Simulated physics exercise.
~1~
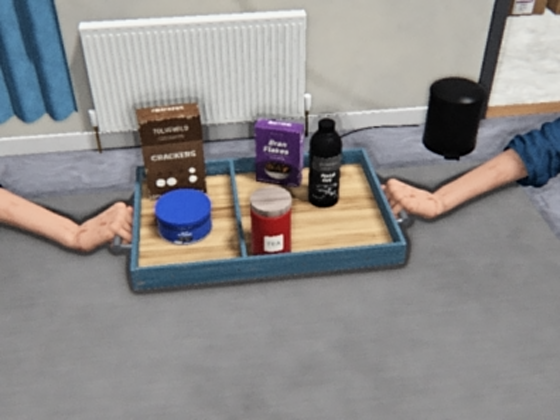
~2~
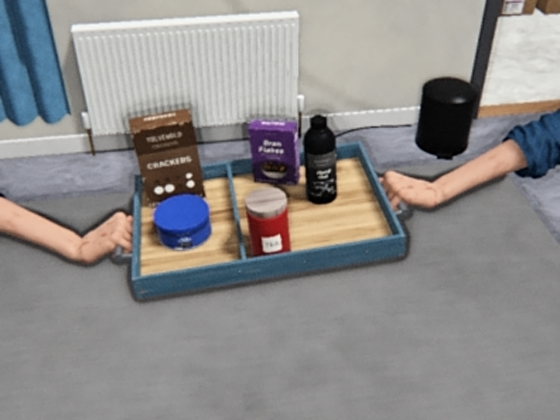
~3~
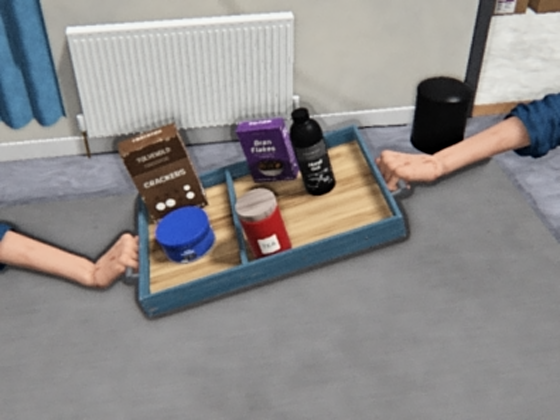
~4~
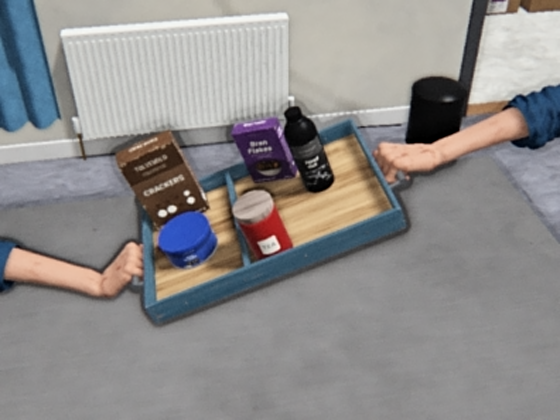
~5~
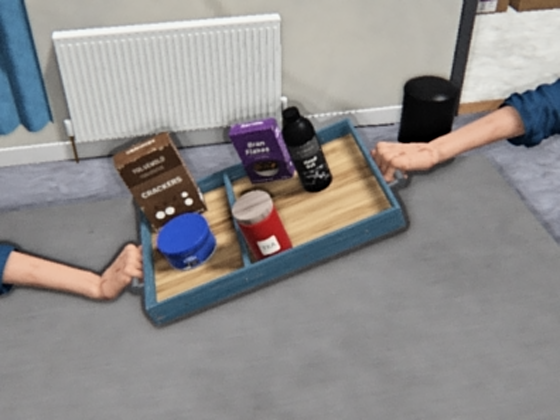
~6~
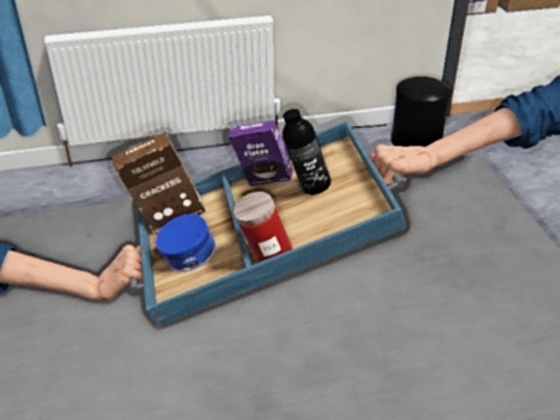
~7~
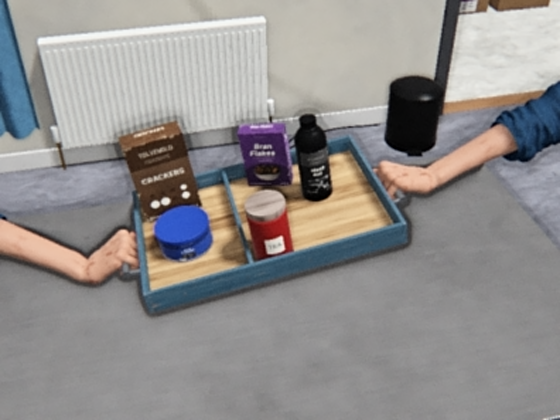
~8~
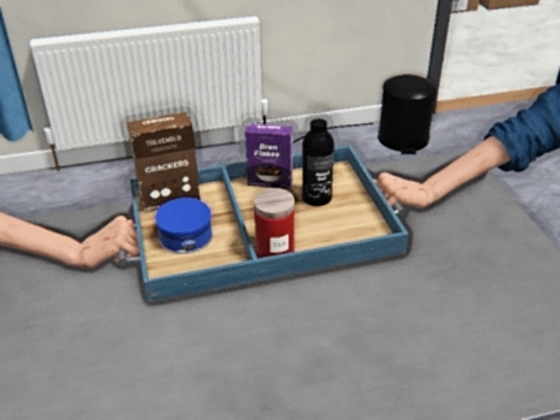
The clip opens on two hands holding a blue-rimmed wooden tray level above a grey table, with a radiator behind. On it stand a brown crackers packet, a blue tub, a red jar, a purple packet and a black bottle, with a bar across the middle. The hands then tip the tray down to the left, and the packets, jar and bottle lean with it. They hold it slanted for a while, and nothing falls over. Finally the left side is raised again, and the tray ends nearly level with both packets, the jar and the bottle upright.
